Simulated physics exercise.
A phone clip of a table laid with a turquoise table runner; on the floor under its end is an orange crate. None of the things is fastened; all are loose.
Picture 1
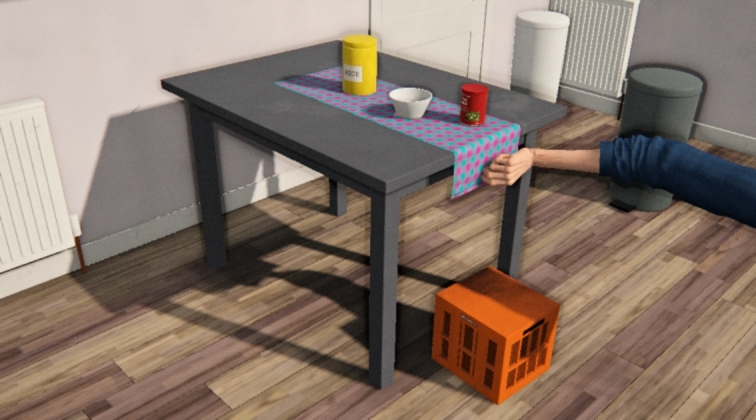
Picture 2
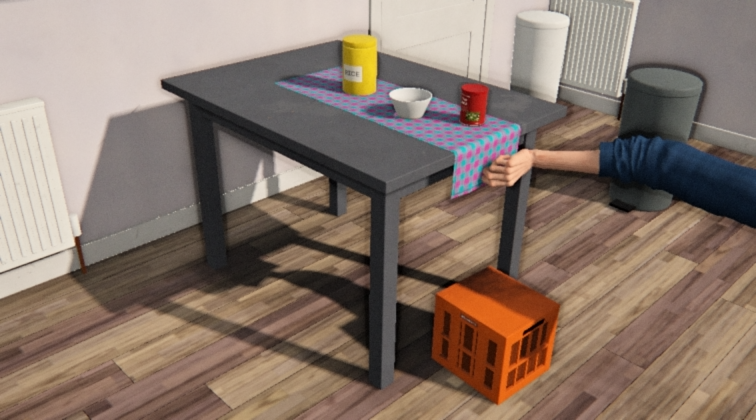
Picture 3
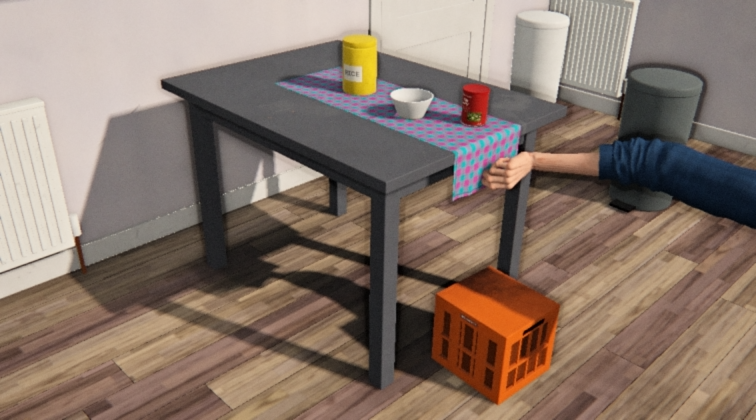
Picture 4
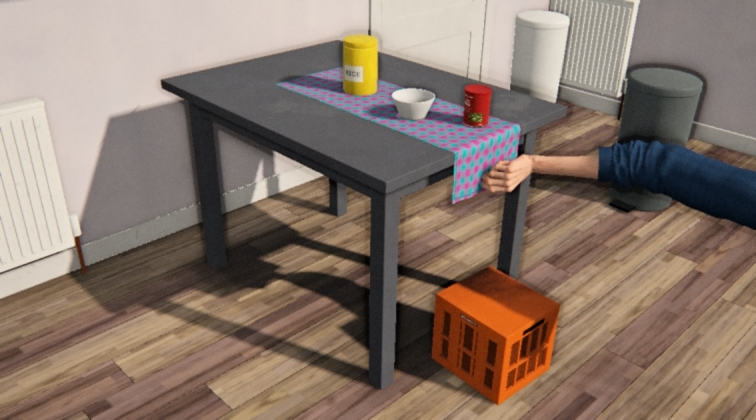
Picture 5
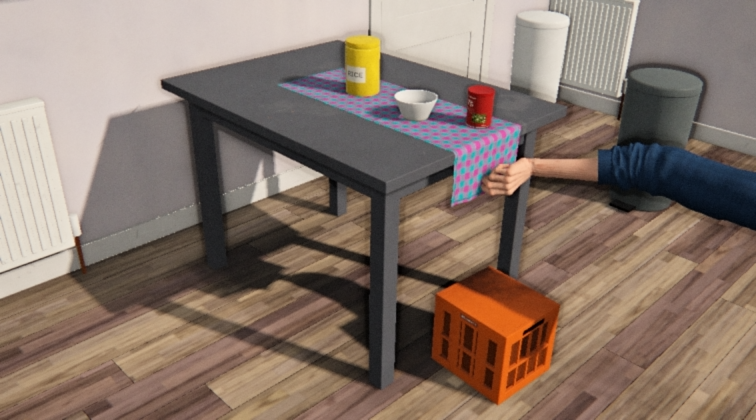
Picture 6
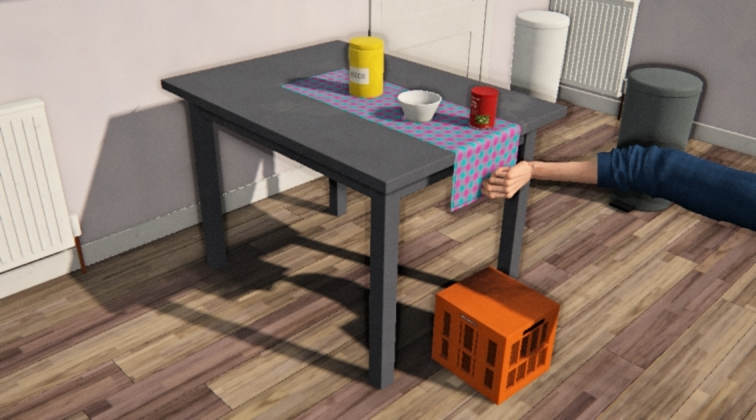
To begin with, a hand grips the hanging end of a turquoise and pink runner on a dark table, with a yellow canister, white bowl and red tin on the cloth. The hand then draws it slightly downward, and all three items shift a little rightward with it above an orange crate.
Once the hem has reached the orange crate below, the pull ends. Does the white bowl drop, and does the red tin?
Taking them in turn: The white bowl does drop; the red tin does drop.
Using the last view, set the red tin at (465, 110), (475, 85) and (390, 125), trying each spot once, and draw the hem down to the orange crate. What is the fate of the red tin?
At the first place it ends up off, at the second it does not leave, and at the third it does not leave.
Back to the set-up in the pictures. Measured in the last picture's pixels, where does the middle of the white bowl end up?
I'd put it close to (518, 298).
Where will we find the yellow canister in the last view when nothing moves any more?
Somewhere close to pixel (445, 92) in the last view.
Then, 0.72 s later than the last view, hem going down; bowl carried along near (449, 118); tin over the edge.
Then, 1.62 s later than the last view, hem going down; bowl over the edge; tin down below near (524, 272).
Finally, hem on the crate; bowl down below near (519, 297); tin down below near (524, 272). The white bowl falls off and the red tin goes over the edge.
